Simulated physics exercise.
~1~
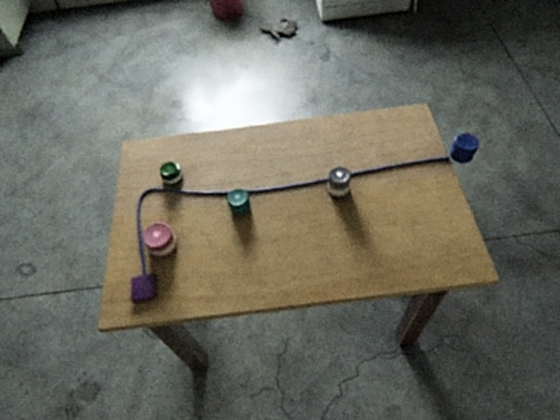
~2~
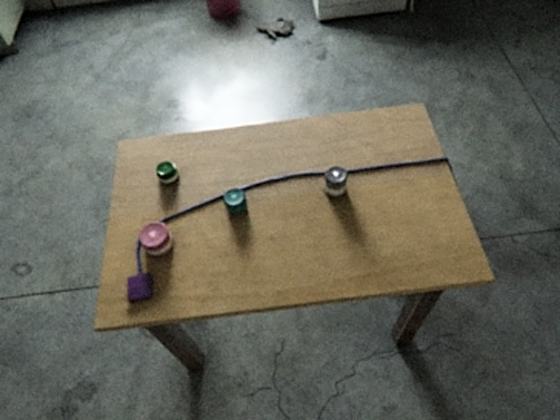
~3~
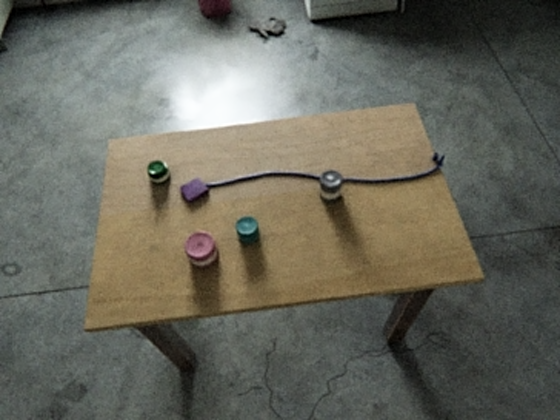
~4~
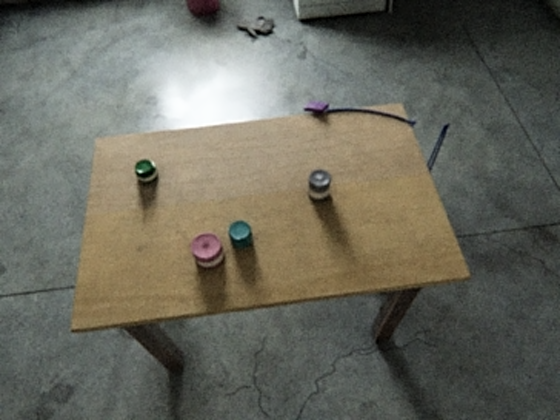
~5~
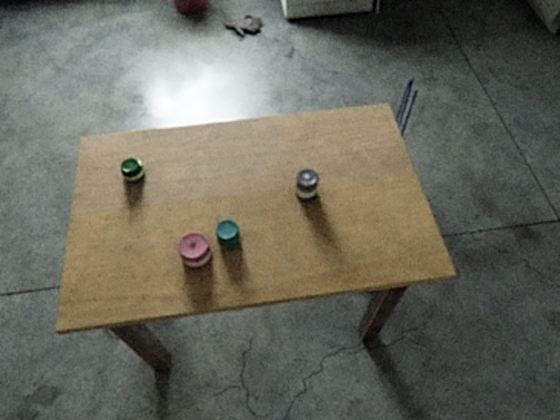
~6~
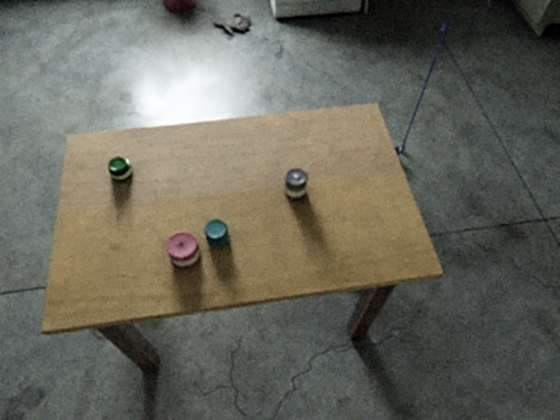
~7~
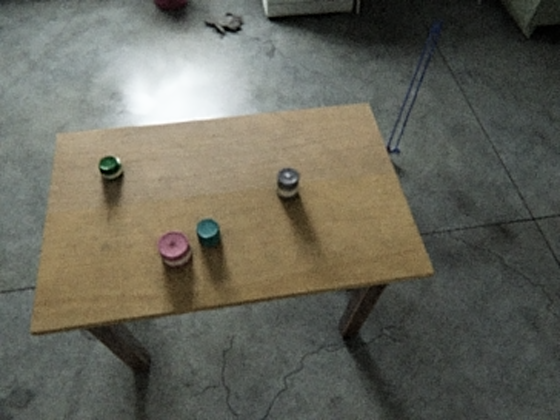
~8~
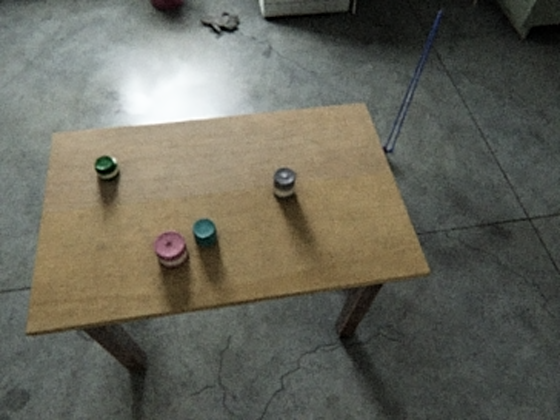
A purple block is dragged by a cord across a table, nudging two containers, and drops off.
